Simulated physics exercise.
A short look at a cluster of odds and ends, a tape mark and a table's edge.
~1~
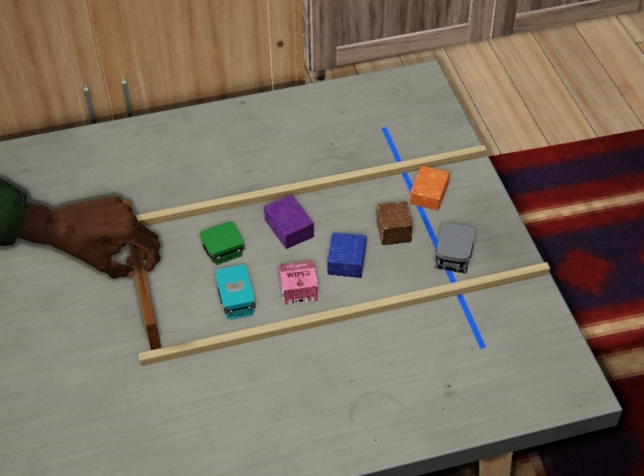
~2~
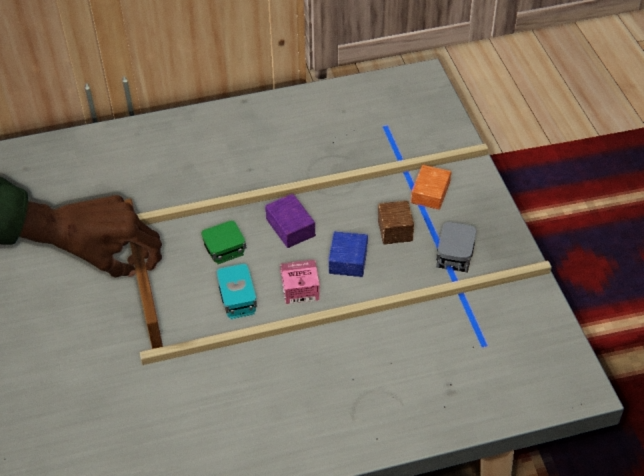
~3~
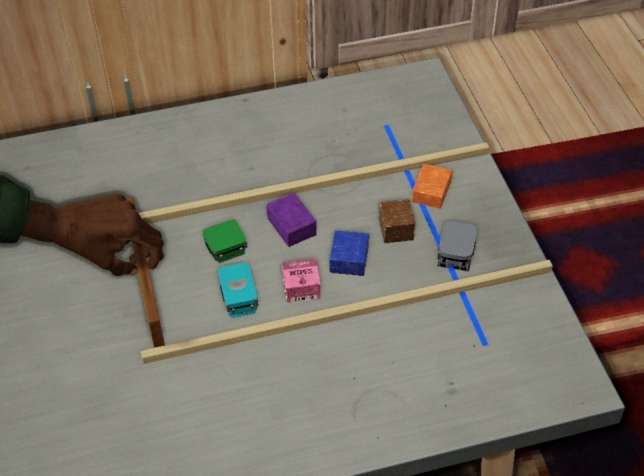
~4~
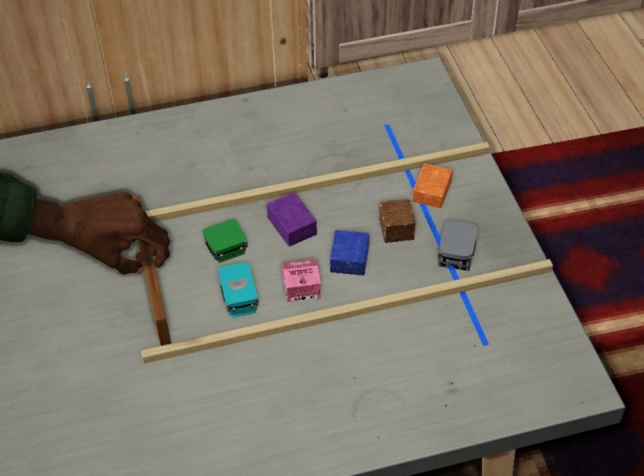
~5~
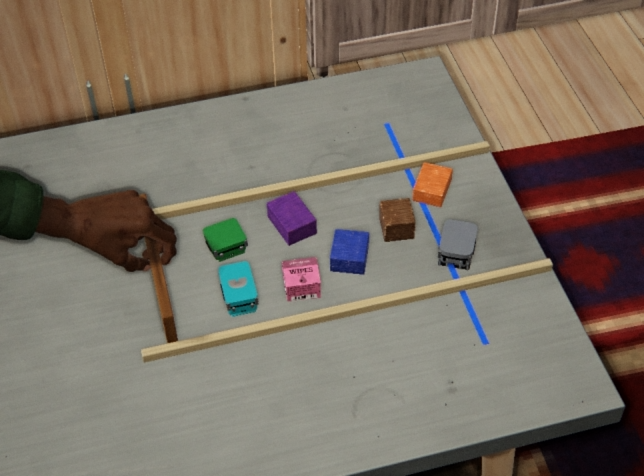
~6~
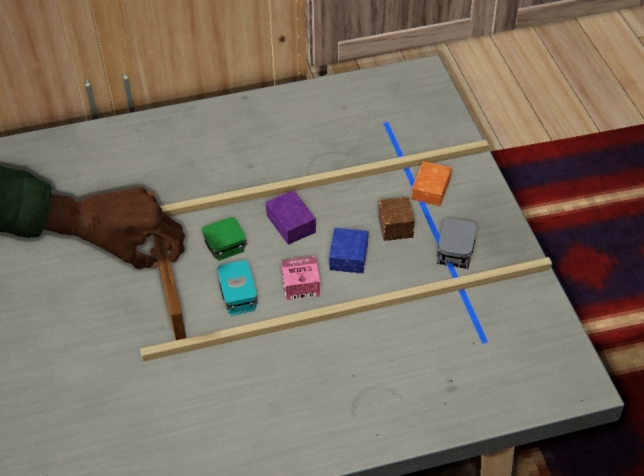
A hand slides a wooden board slightly right toward small colourful blocks and cases that stay still.
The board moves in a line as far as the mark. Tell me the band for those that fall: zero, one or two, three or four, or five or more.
In the end the number that fall off is zero.
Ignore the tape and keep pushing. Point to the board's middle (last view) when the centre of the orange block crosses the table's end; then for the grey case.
About (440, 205), and (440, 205) for the other.
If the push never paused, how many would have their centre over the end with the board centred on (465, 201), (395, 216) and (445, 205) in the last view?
The counts: 3, 0 and 3.
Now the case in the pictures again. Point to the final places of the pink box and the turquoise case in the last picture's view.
First (495, 247), then (458, 242).
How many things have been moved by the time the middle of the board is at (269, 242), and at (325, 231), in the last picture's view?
The counts are 5 and 6.
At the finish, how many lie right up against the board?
That makes 2.
Soon after, none off yet; orange block at rest near (432, 184); grey case at rest near (457, 244); brown block at rest near (396, 219).
After that, none off yet; orange block at rest near (432, 183); grey case at rest near (457, 244); brown block displaced about its own width near (410, 206).
And then, none off yet; orange block displaced about its own width near (454, 169); grey case displaced about its own width near (489, 235); brown block displaced well along near (468, 196).
In the end, the number that fall off is zero.
